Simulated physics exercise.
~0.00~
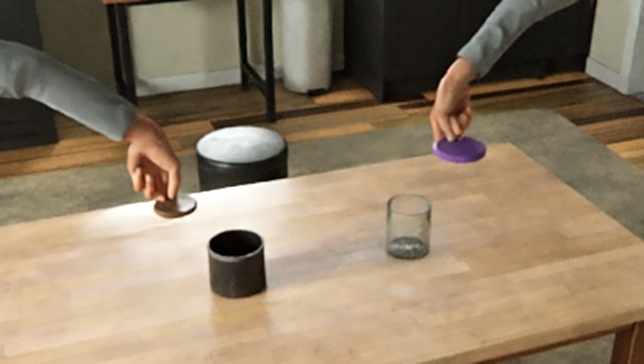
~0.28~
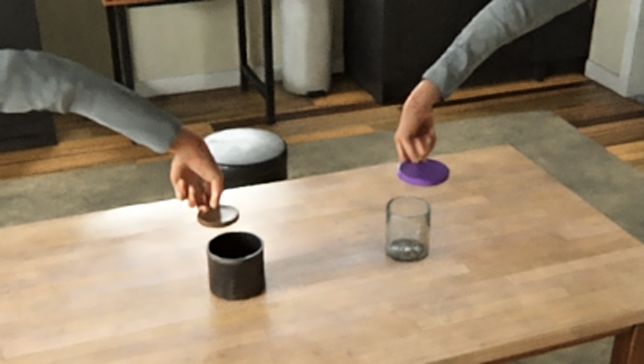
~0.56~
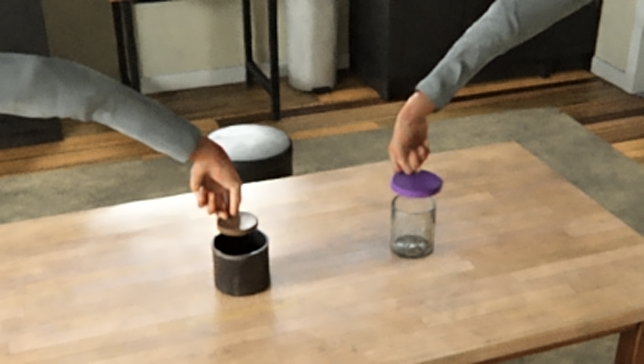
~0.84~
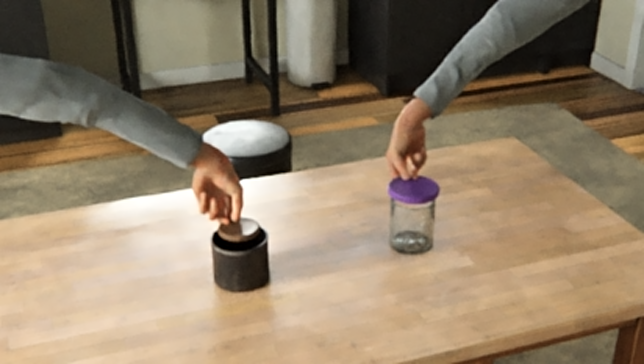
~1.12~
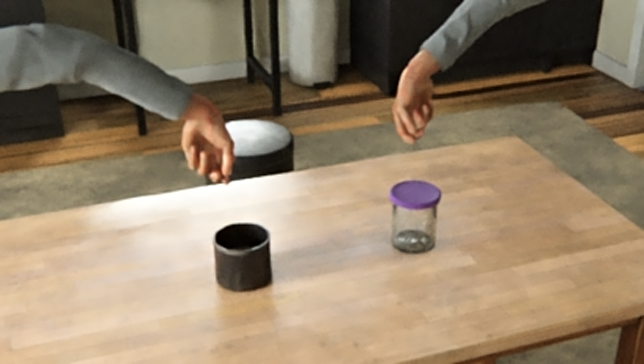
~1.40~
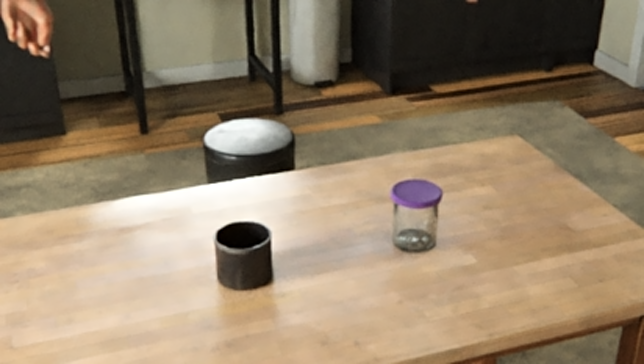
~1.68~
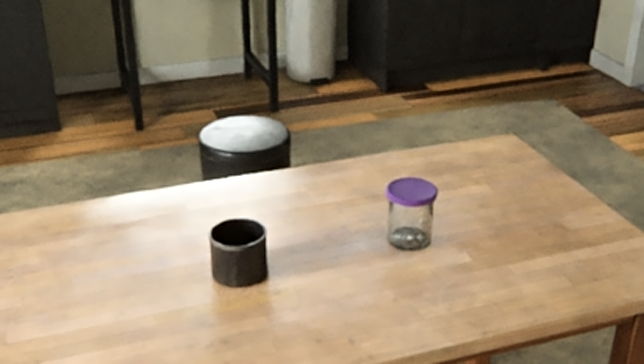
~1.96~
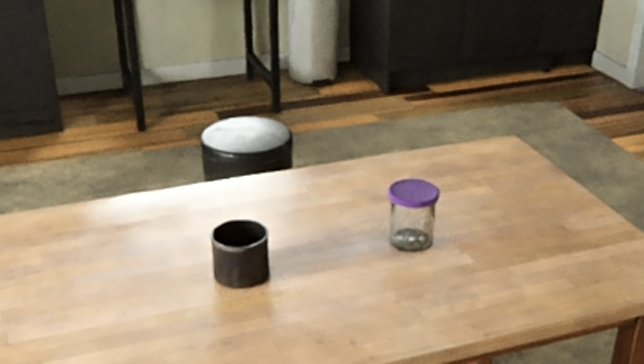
The video shows two hands lowering a brown lid over a dark jar and a purple coaster over a clear glass on a wooden table. Once released, the lid drops inside the jar out of sight, while the coaster stays resting on the glass's rim as the hands withdraw.
